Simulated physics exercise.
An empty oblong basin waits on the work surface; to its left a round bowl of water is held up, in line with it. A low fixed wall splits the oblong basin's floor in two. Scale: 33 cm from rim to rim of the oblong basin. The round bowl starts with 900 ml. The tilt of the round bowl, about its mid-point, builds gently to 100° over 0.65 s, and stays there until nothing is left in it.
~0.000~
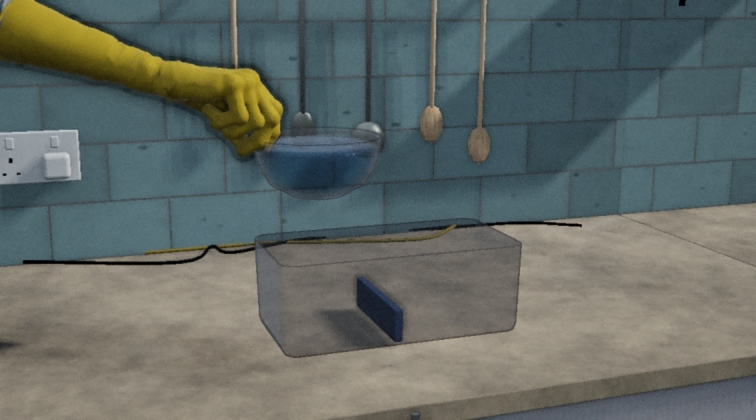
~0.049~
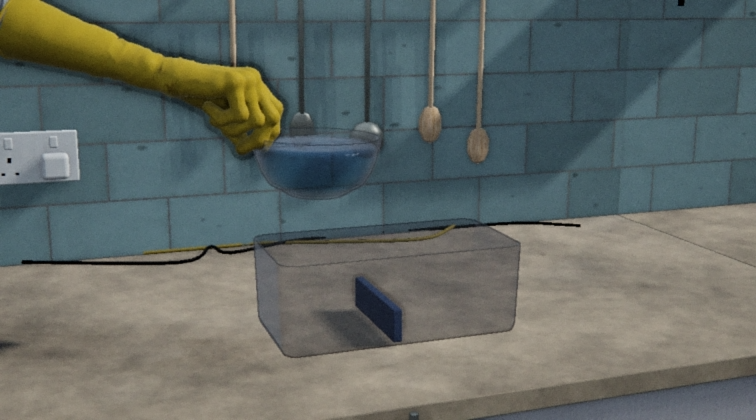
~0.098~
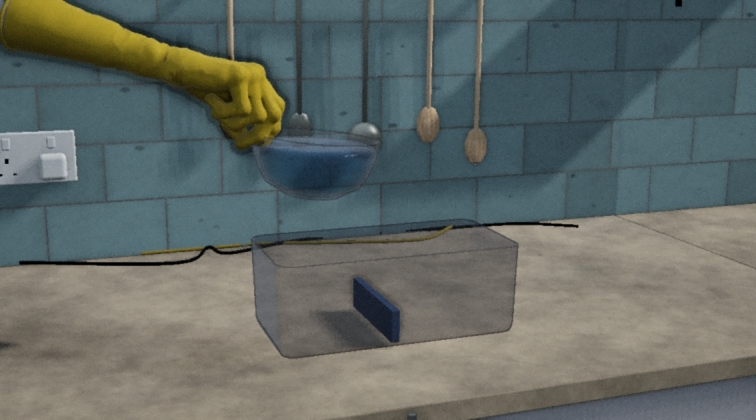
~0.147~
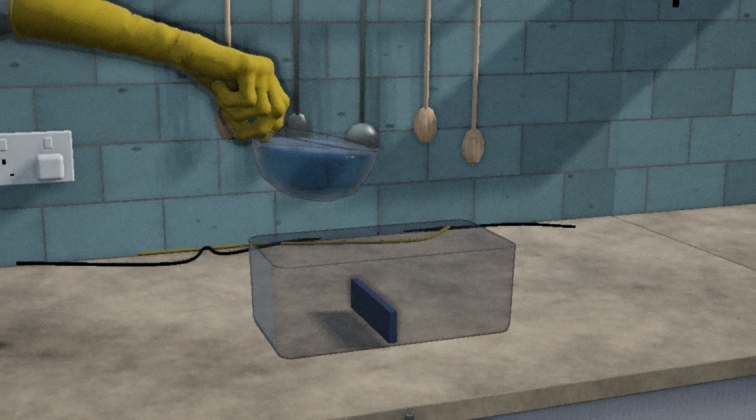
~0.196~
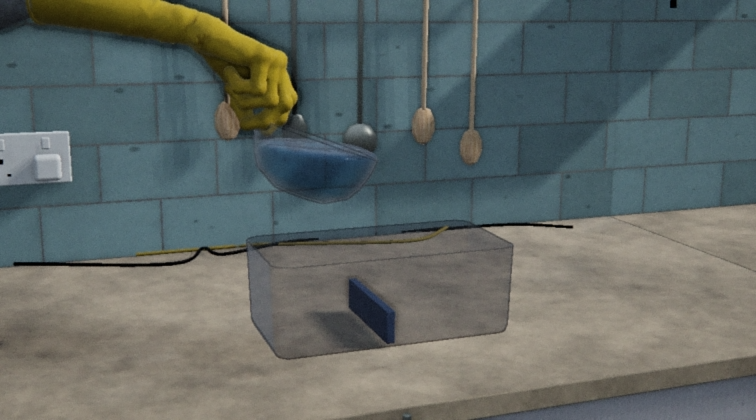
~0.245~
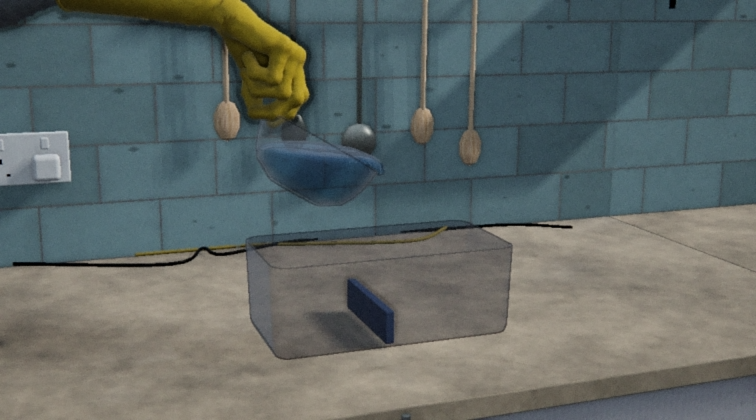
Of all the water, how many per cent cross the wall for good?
Roughly 79 per cent is past the wall.
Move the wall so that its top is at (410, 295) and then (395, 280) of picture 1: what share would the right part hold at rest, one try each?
In turn about 45 and 60 per cent.
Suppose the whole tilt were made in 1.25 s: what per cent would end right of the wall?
In that case some 90 per cent.
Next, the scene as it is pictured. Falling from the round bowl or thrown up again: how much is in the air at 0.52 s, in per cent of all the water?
Near 28 in a hundred.
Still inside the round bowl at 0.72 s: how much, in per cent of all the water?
Near 1 in a hundred.
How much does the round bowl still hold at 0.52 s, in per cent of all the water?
Some 18 per cent.
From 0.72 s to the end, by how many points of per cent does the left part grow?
Near 6 in a hundred.
Then, 0.52 s in, the tilt is 90° and 18 per cent is still to pour, 0 is left of the wall and 54 right of it.
Then, 0.72 s in, the tilt is 100° and 1 per cent is still to pour, 15 is left of the wall and 80 right of it.
Then, 0.92 s in, the tilt is 100° and 0 per cent is still to pour, 20 is left of the wall and 79 right of it.
Then, 1.15 s in, the tilt is 100° and 0 per cent is still to pour, 21 is left of the wall and 79 right of it.
Finally, 21 per cent lies left of the wall, 79 right of it and 1 outside.
